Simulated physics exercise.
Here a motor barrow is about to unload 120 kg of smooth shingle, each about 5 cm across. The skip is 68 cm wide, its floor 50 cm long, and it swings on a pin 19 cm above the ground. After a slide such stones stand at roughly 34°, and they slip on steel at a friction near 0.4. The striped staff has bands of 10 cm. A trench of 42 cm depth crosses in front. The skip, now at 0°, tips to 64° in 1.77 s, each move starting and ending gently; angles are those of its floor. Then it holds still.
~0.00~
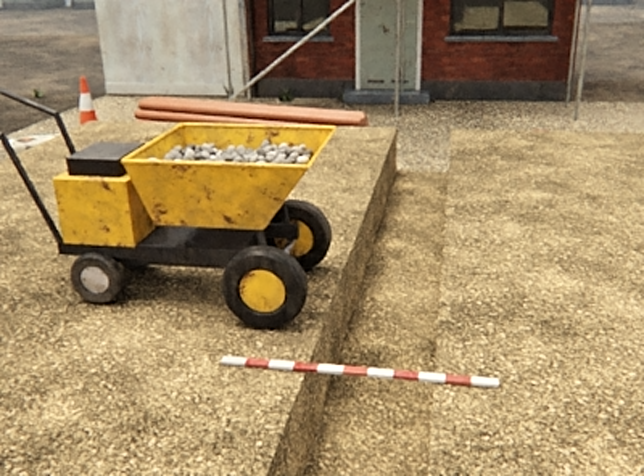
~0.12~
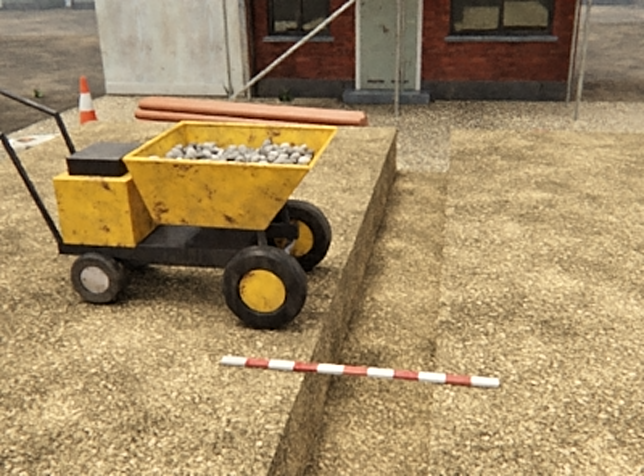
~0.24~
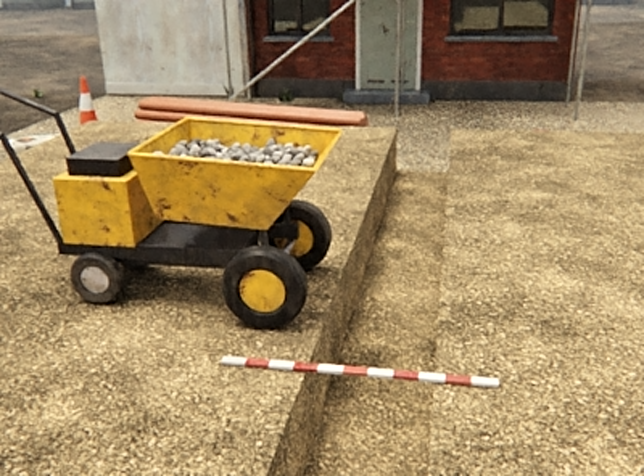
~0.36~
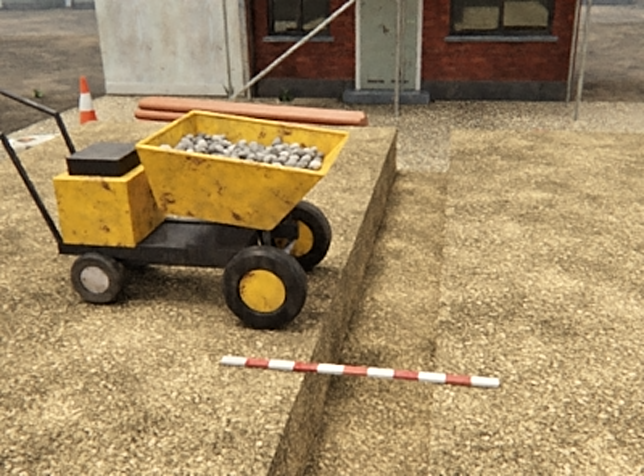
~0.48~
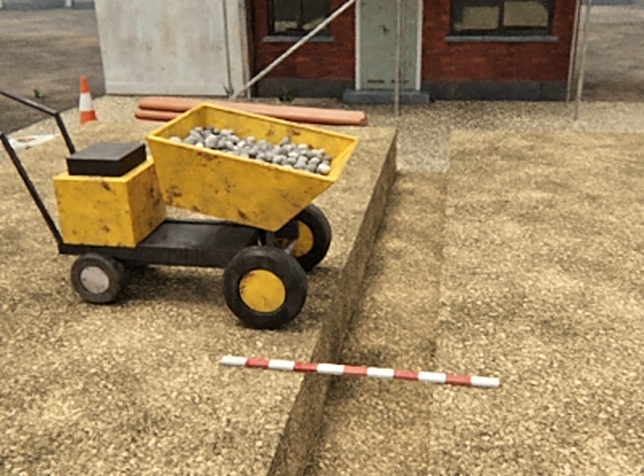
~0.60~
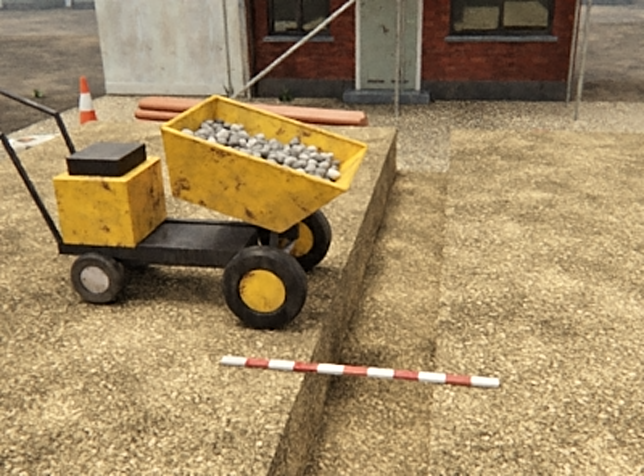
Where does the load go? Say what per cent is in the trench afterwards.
About 63 per cent.
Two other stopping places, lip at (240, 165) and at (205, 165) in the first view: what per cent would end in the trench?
About 100 and 100 per cent.
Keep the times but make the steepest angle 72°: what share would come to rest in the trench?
Then about 55 per cent.
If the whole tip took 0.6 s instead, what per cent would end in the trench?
In that case some 40 per cent.
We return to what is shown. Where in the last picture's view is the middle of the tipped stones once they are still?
Their middle is at about (427, 359).
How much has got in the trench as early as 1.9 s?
Some 15 per cent.
After 1.3 s the floor is at 54°; 100 % in the skip; the foremost stones are at (408, 230).
After 1.9 s the floor is at 64°; 62 % in the skip, 14 % in the trench, 24 % past the trench; the foremost stones are at (525, 301).
After 2.2 s the floor is at 64°; 38 % in the skip, 25 % in the trench, 37 % past the trench; the foremost stones are at (600, 317).
After 4.2 s the floor is at 64°; 0 % in the skip, 63 % in the trench, 37 % past the trench; the foremost stones are at (626, 305).
